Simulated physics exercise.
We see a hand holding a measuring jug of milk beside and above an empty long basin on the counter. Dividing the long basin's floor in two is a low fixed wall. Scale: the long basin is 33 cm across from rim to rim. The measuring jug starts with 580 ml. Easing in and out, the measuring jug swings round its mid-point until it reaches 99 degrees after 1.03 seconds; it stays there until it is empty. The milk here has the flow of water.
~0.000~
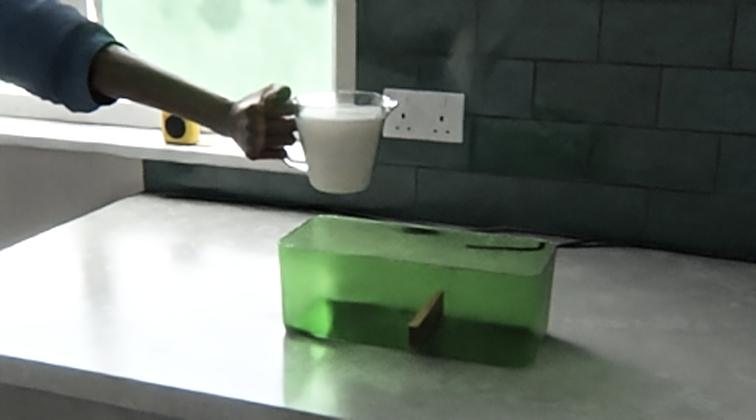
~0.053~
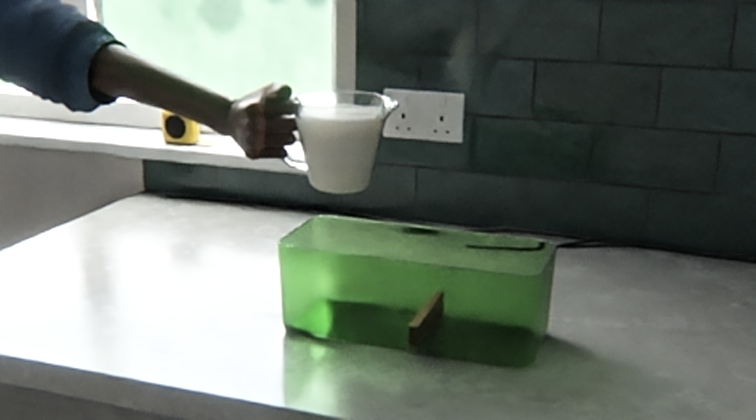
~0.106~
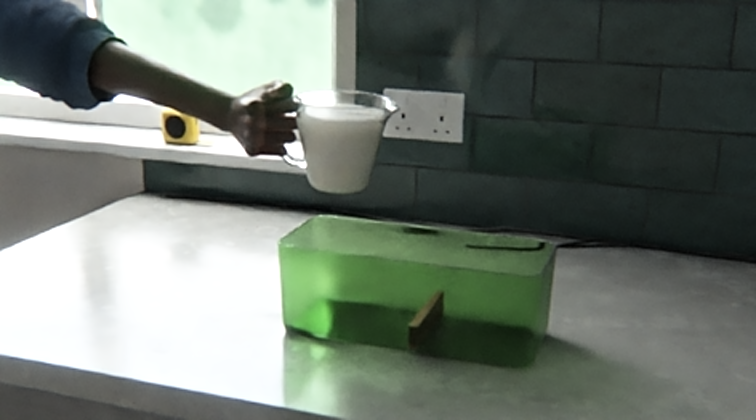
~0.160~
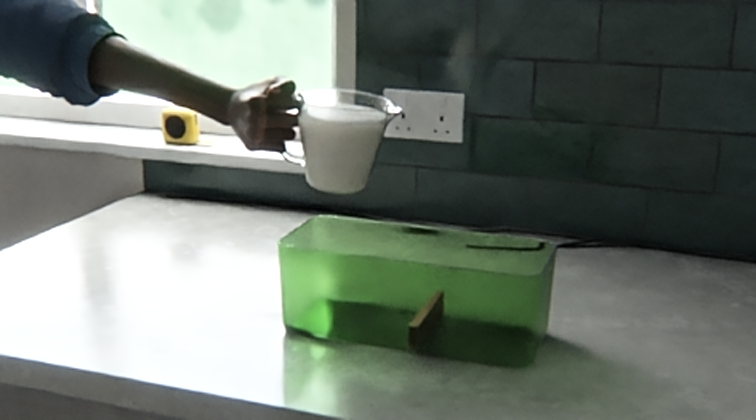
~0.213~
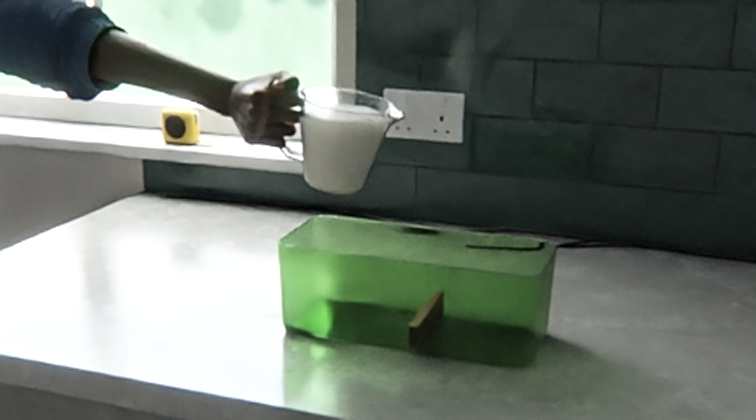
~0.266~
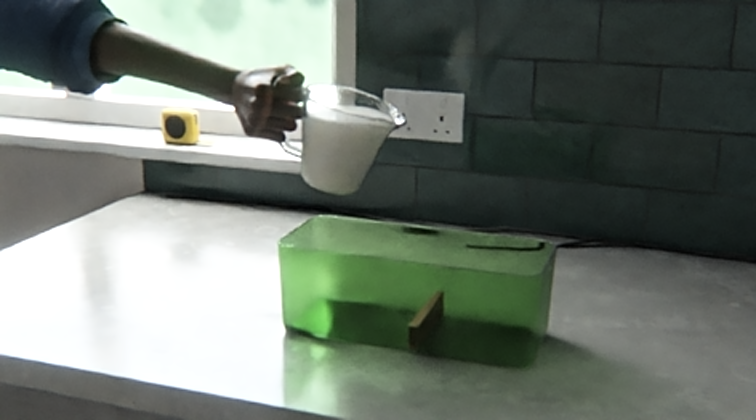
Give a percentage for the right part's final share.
My figure is 67 %.
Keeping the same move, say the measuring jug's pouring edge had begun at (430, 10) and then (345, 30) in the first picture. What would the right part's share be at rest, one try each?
About 80 %, then about 15 %.
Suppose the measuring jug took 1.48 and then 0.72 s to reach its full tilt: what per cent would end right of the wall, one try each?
In order, 70 and 65 per cent.
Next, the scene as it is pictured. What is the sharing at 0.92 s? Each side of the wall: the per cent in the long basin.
Around 12 on the left and around 62 on the right.
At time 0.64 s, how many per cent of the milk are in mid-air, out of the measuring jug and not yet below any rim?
Some 20 per cent.
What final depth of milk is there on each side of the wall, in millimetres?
I'd say close to 8 mm on the left, close to 22 mm on the right.
After 0.64 s the tilt is 69° and 65 per cent is still to pour, 0 is left of the wall and 14 right of it.
After 0.92 s the tilt is 96° and 14 per cent is still to pour, 12 is left of the wall and 62 right of it.
After 1.21 s the tilt is 99° and 0 per cent is still to pour, 25 is left of the wall and 74 right of it.
After 1.53 s the tilt is 99° and 0 per cent is still to pour, 33 is left of the wall and 67 right of it.
In the end 33 per cent lies left of the wall, 67 right of it and 1 outside.
